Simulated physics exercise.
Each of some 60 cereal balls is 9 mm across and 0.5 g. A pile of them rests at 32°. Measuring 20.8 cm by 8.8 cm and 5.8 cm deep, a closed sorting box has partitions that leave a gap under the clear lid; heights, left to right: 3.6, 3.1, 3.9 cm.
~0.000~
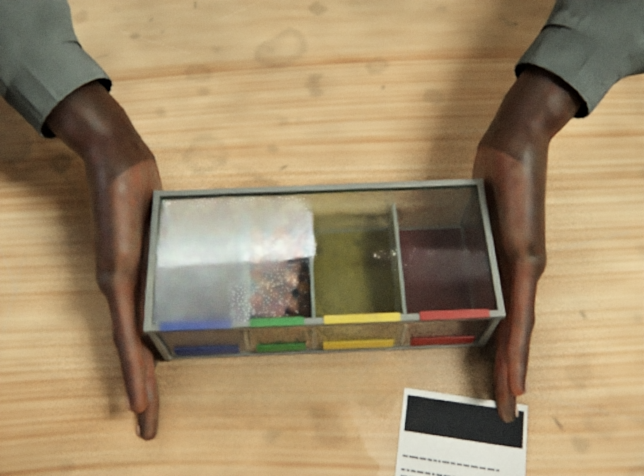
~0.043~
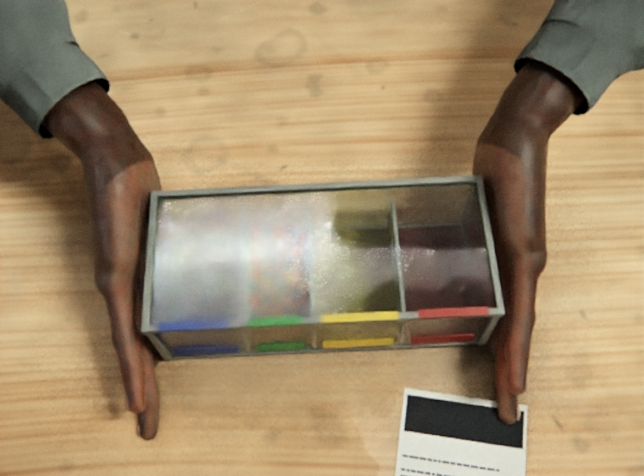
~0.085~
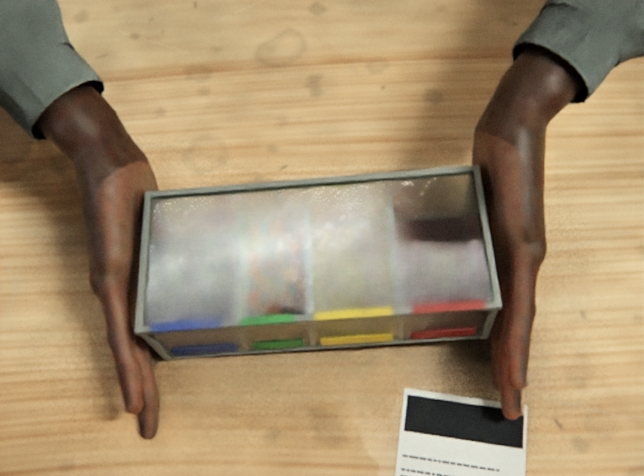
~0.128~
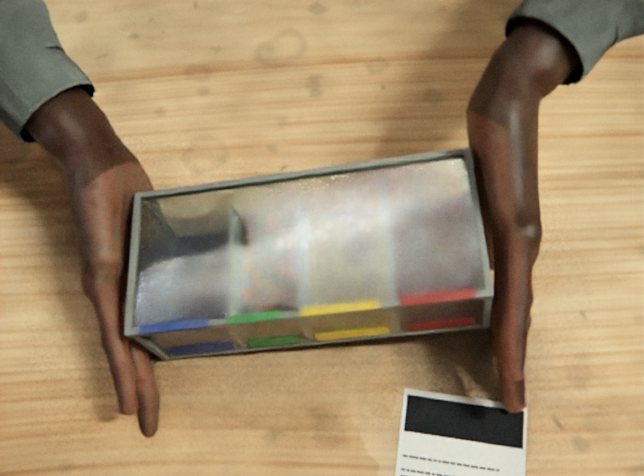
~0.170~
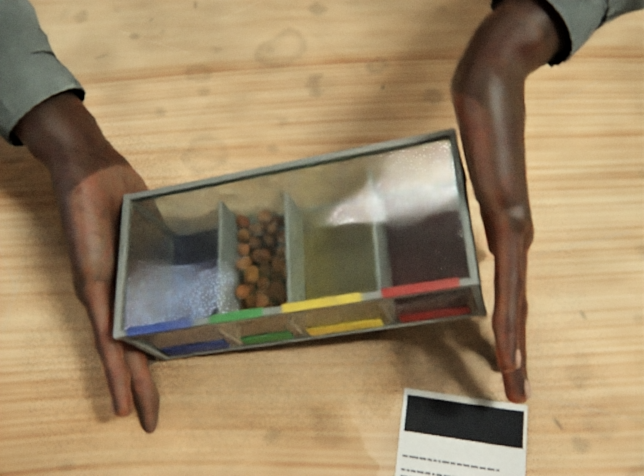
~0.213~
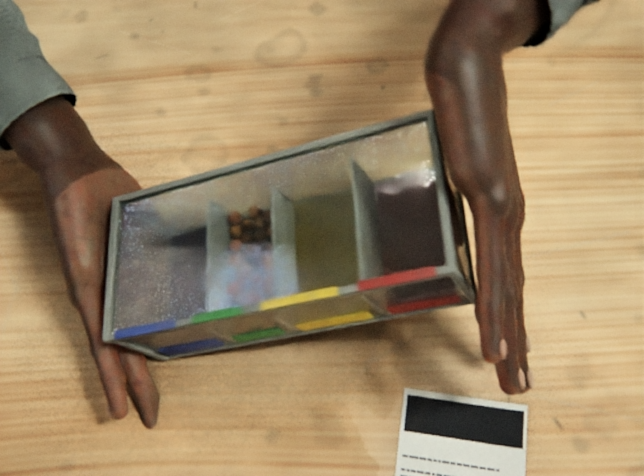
Two hands in grey sleeves hold a clear-lidded sorting box by its ends above a pale wooden table, seen from overhead by a still camera. Blue, green, yellow and red strips mark its front edge from left to right, brown balls sit in the green section, and a black-and-white card lies below right. The hands tilt the box increasingly, raising its right end, while bright reflections shift across the lid.
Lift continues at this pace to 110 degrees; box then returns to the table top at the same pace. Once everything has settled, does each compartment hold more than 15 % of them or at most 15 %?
Red: At most 15 %; blue: More than 15 %; green: At most 15 %; yellow: At most 15 %.
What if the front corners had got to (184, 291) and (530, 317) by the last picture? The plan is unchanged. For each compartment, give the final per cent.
Final per cent - red: 75; blue: 0; green: 0; yellow: 25.
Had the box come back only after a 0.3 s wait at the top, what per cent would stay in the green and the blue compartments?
That would leave green with 0 percent and blue with 100 percent.
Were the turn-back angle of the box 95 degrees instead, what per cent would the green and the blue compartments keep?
Green 50 %, blue 50 %.
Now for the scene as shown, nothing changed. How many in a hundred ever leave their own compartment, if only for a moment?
Roughly 100 in a hundred.
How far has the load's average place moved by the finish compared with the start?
Net shift: Approx. 6.0 cm.
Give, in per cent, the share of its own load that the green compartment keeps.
Some 0 percent.
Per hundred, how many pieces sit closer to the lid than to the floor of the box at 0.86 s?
Something like 80 percent of the pieces.
Then, at 0.86 s, tilt 109 degrees; blue 40 %, green 60 %.
Then, at 1.29 s, tilt 46 degrees; blue 100 %.
Then, at 1.80 s, tilt 0 degrees; blue 100 %.
At rest (2.2 s), red 0 %, blue 100 %, green 0 %, yellow 0 %.
